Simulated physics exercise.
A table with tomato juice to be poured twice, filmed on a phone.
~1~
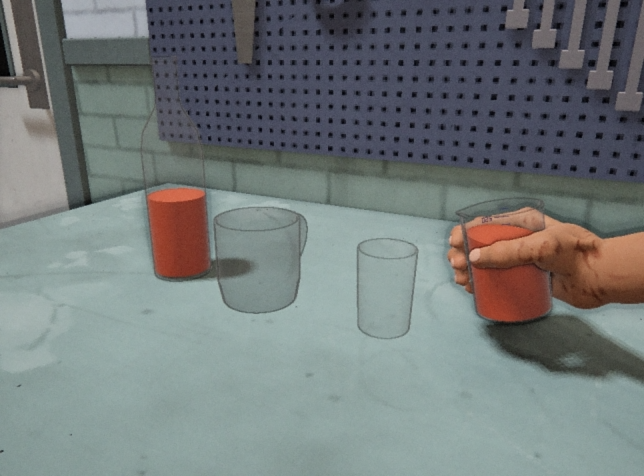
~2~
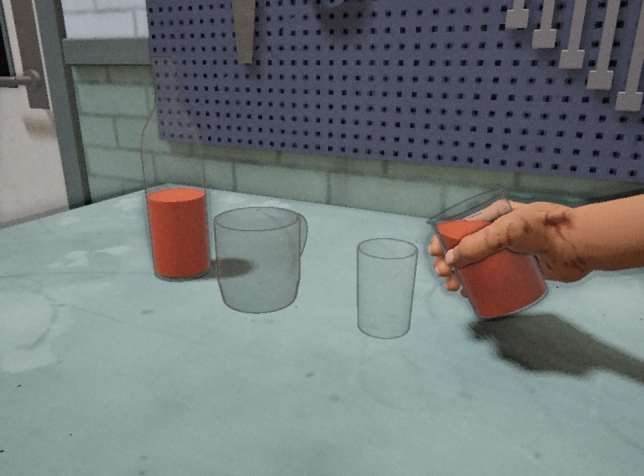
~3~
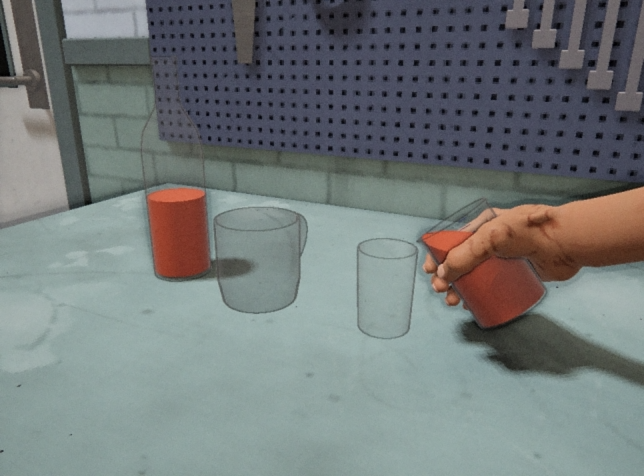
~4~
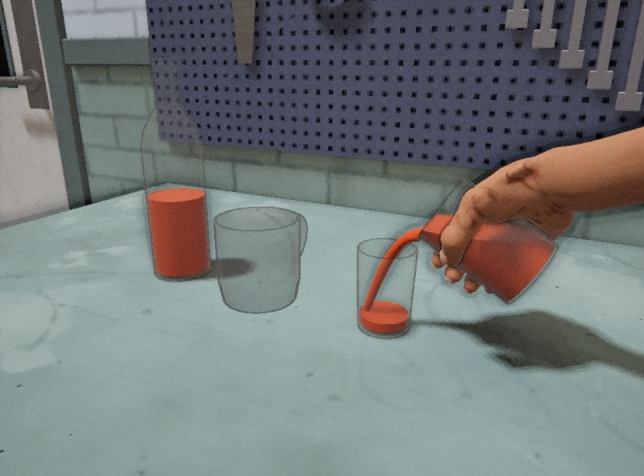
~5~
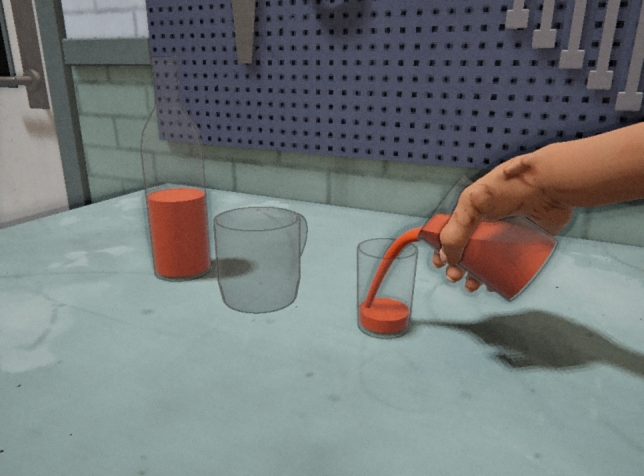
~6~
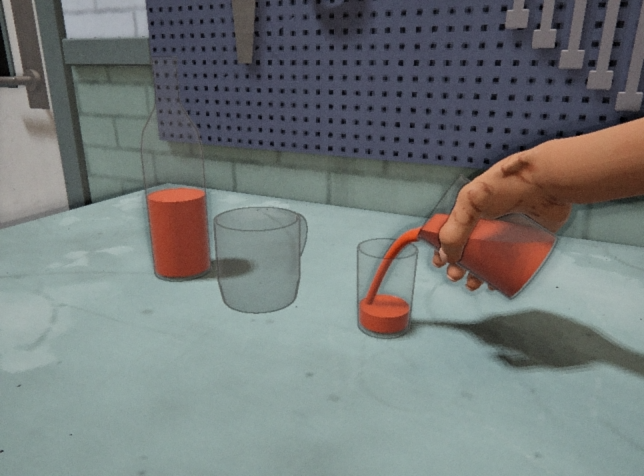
On a table, a hand lifts and tilts a beaker, pouring red liquid into a small glass.
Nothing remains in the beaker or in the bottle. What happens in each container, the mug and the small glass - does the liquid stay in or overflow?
In the mug it stays in; in the small glass it overflows.
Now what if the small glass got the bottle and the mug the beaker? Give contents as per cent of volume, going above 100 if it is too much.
Roughly 210 per cent, then 40 per cent.
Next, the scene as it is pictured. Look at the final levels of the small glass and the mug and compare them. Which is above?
That's the right one.
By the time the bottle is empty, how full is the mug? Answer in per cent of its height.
65 percent or so.
Soon after, the small glass is about three quarters full.
Later, the small glass is full to the brim and has run over.
In the end, the mug is about two thirds full; the small glass is full to the brim and has run over.
